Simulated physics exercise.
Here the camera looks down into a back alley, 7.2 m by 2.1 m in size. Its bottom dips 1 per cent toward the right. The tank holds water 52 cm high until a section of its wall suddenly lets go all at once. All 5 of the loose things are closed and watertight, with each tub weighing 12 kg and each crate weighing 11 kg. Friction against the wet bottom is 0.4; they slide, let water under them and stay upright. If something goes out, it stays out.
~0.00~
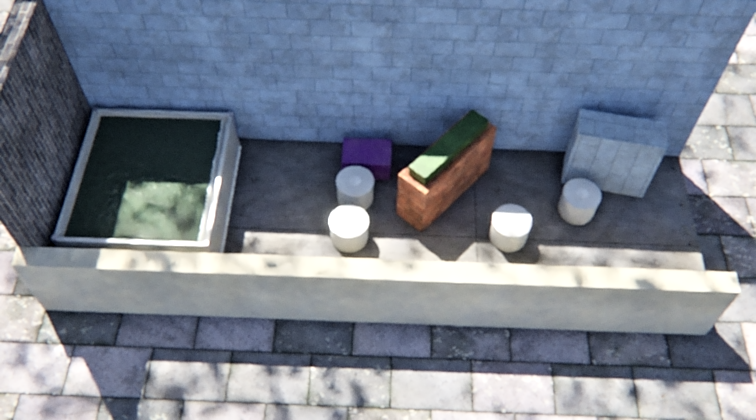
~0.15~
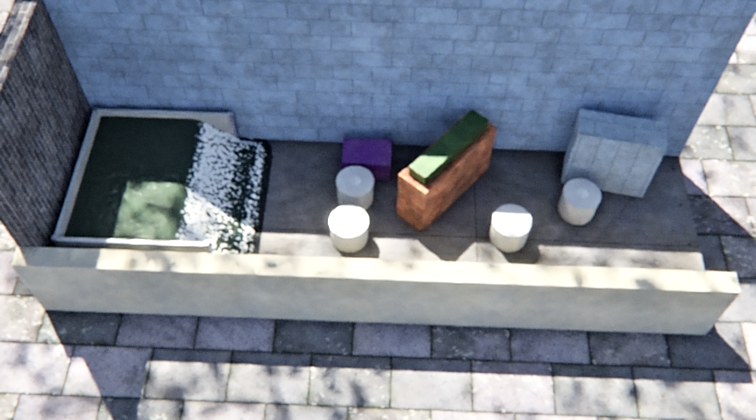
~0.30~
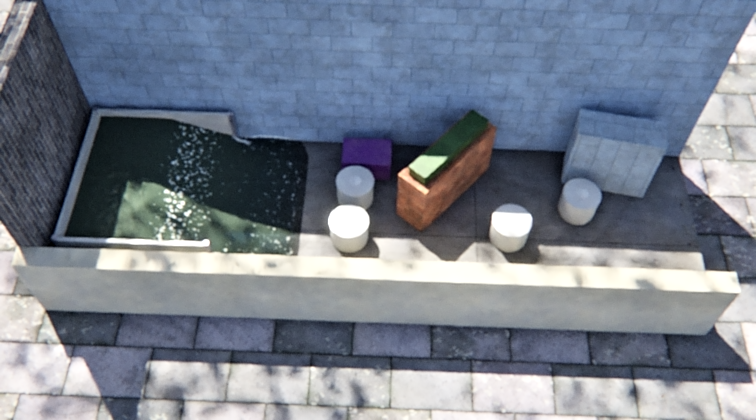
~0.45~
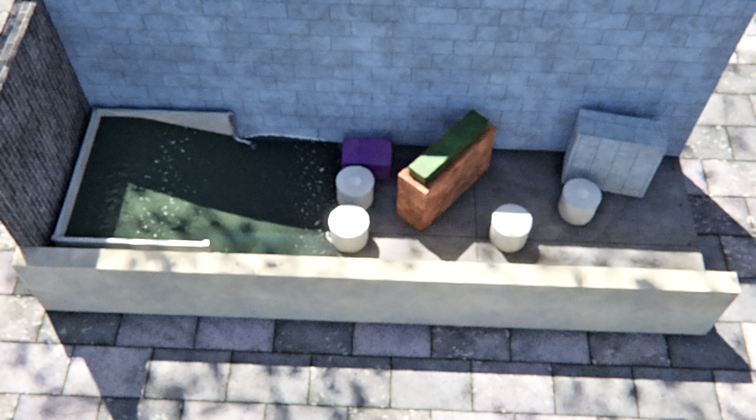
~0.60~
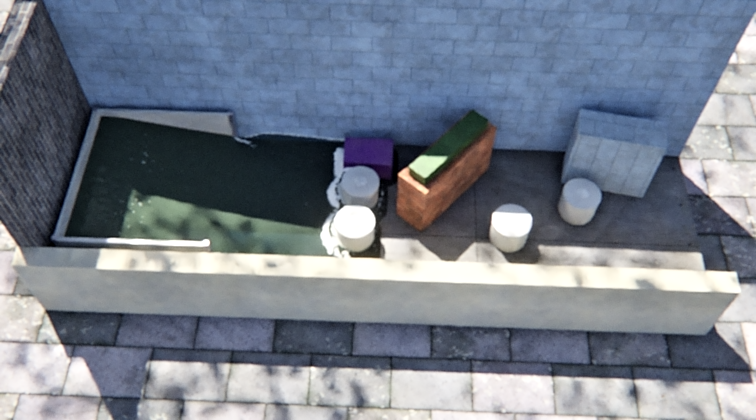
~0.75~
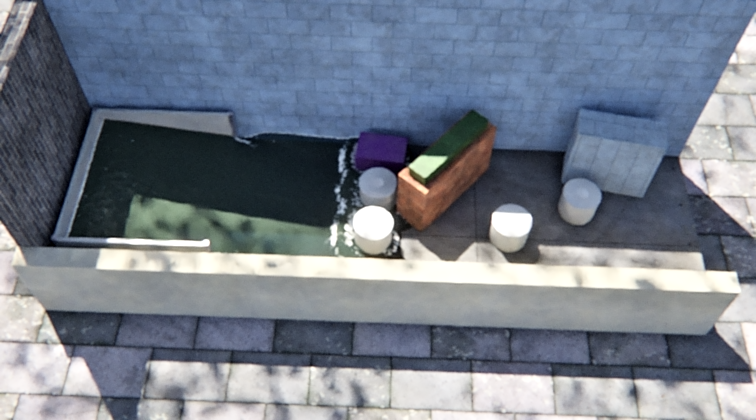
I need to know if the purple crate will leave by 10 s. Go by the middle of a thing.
Trapped still.
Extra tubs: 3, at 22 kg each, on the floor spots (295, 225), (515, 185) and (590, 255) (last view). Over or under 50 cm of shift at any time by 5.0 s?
Going one by one: Goes farther, stays closer, goes farther.
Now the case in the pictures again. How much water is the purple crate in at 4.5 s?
About 12 cm.
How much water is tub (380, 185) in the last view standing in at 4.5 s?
14 cm.
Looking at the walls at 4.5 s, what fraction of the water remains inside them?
Somewhere near 76 percent, give or take.
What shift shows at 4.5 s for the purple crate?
Displacement near 80 cm.
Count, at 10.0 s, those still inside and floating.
The number is 1.
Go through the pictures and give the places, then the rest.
The first frame shows the purple crate at (367, 151) rests on the ground; 2.8 m2 under water; 0 of 5 have shifted.
The second frame shows the purple crate at (367, 151), on the bottom; 3.7 m2 under water; 0 of 5 have shifted.
The third frame shows the purple crate at (367, 151) rests on the ground; water covers 4.6 m2; 0 of 5 have shifted.
The fourth frame shows the purple crate at (367, 151), on the bottom; 5.6 m2 under water; 0 of 5 have shifted.
The fifth frame shows the purple crate at (368, 151), on the bottom; water covers 6.1 m2; 2 of 5 have shifted.
The sixth frame shows the purple crate at (382, 147), on the bottom, 19 cm from its start; 6.9 m2 under water; 3 of 5 have shifted.
After 2.0 s the purple crate is near (419, 125), 0.6 m from its start, afloat; 0 of 5 are out; 2 afloat.
After 4.5 s the purple crate is near (315, 183), 0.8 m from its start, afloat; 2 of 5 are out; 3 afloat.
After 7.0 s the purple crate is near (305, 199), 1.0 m from its start, afloat; 2 of 5 are out; 1 afloat.
After 10.0 s the purple crate is near (367, 234), 1.2 m from its start, afloat; 2 of 5 are out; 1 afloat.
